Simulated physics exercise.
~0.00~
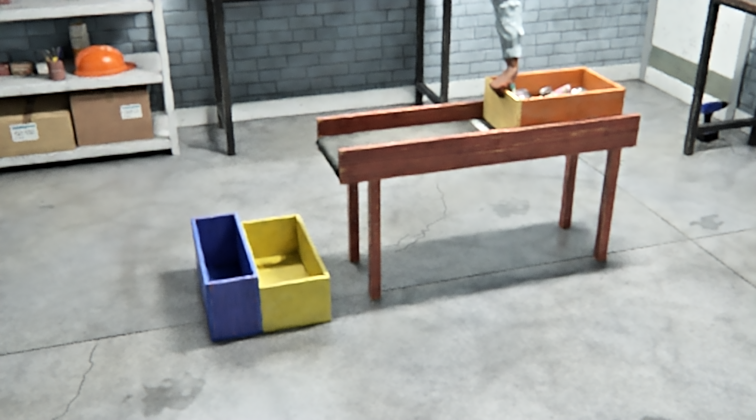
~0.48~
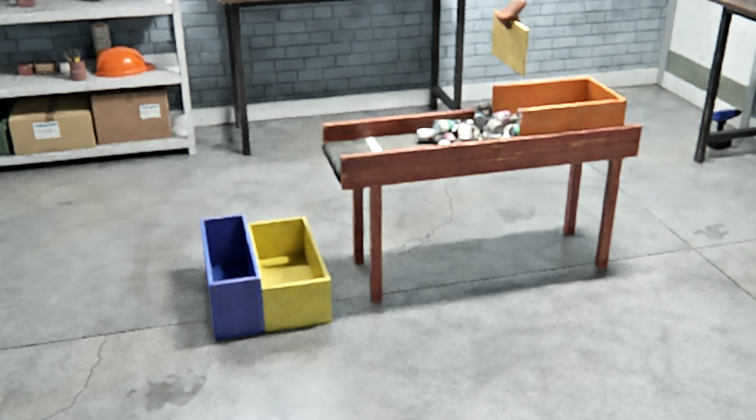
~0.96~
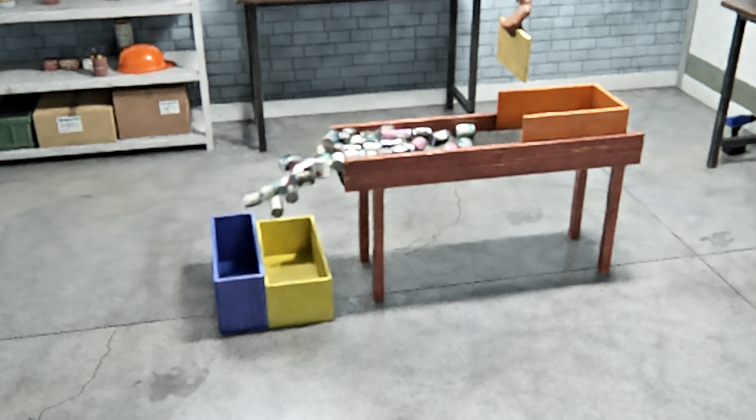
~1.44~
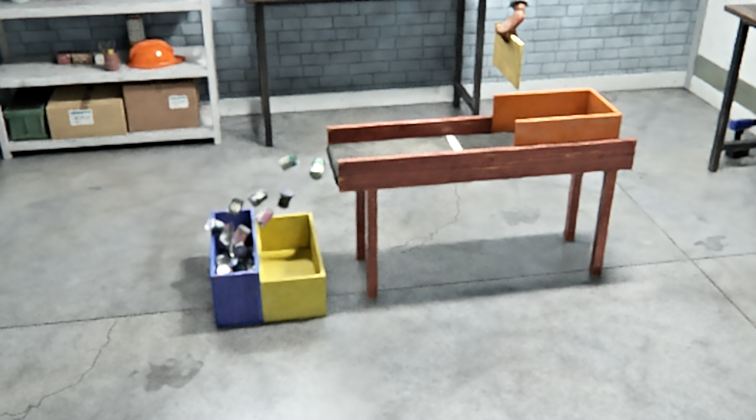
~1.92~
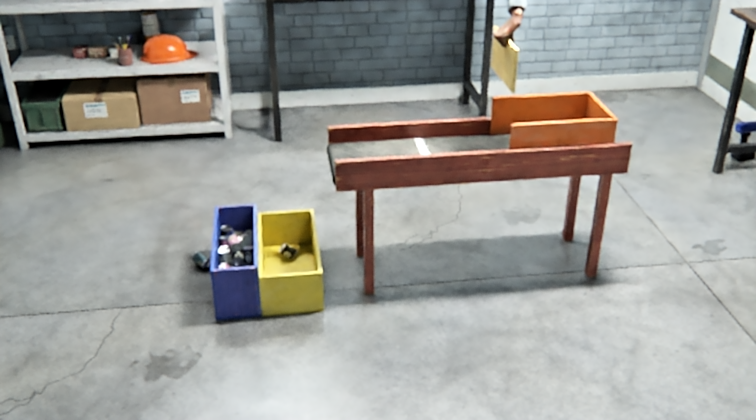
The footage shows a hand lifting a panel from an orange pen of small tins on a belt table, the tins riding left and spilling off the end, until most lie in the blue tub, a couple in the yellow tote and one on the floor beyond.
